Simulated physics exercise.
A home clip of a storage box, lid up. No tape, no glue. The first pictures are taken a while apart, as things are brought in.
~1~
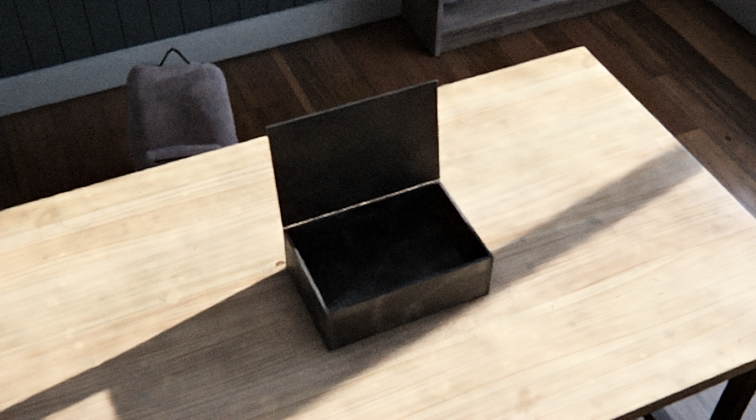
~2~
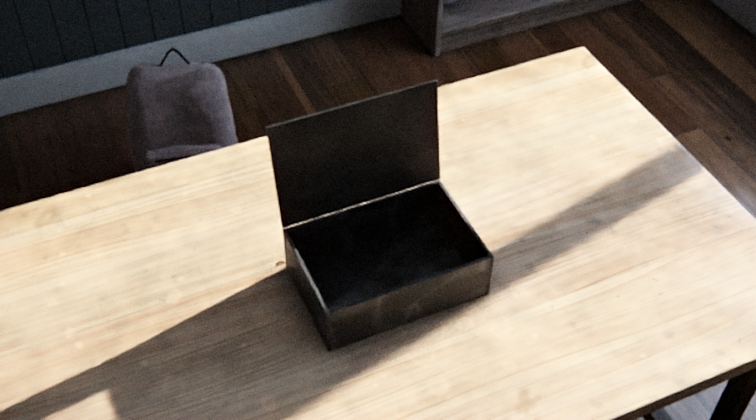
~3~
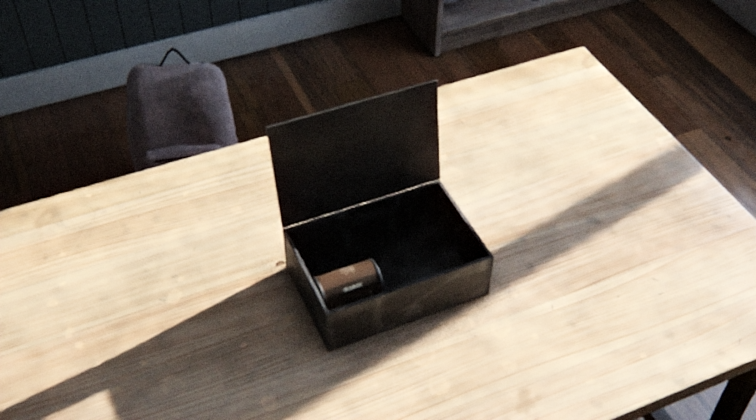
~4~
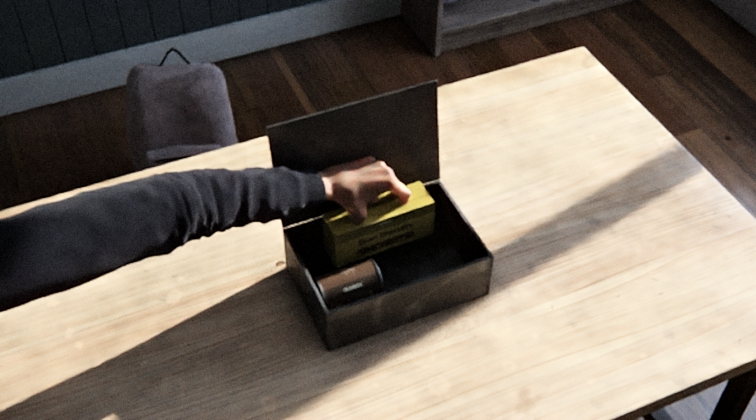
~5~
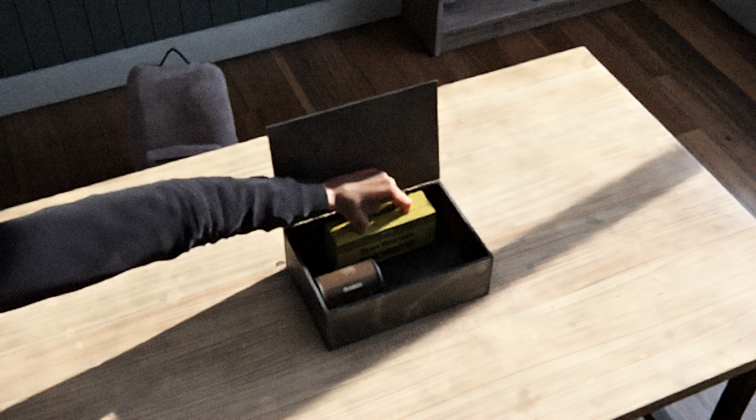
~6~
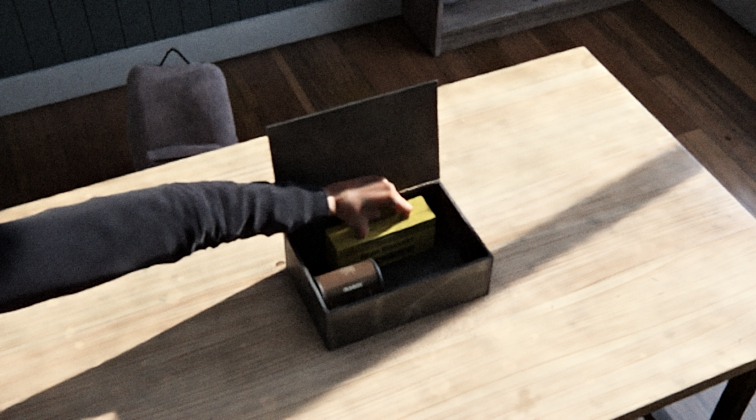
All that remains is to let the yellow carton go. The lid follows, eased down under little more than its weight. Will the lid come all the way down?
Outcome: The lid shuts flat.
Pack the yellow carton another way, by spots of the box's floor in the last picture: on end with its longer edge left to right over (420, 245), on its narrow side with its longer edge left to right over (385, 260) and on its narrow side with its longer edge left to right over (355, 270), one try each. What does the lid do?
In the first case it is held up; in the second case it shuts flat; in the third case it sits on the rim.
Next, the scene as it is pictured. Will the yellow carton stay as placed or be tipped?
It keeps its pose.
Then, 1.30 s past the last view, lid 78° above the rim.
Then, 1.80 s past the last view, lid 42° above the rim.
Then, 2.10 s past the last view, lid 15° above the rim.
Finally, lid shut; both still in place. Final places as the last picture's camera would see them, yellow carton near (381, 239).
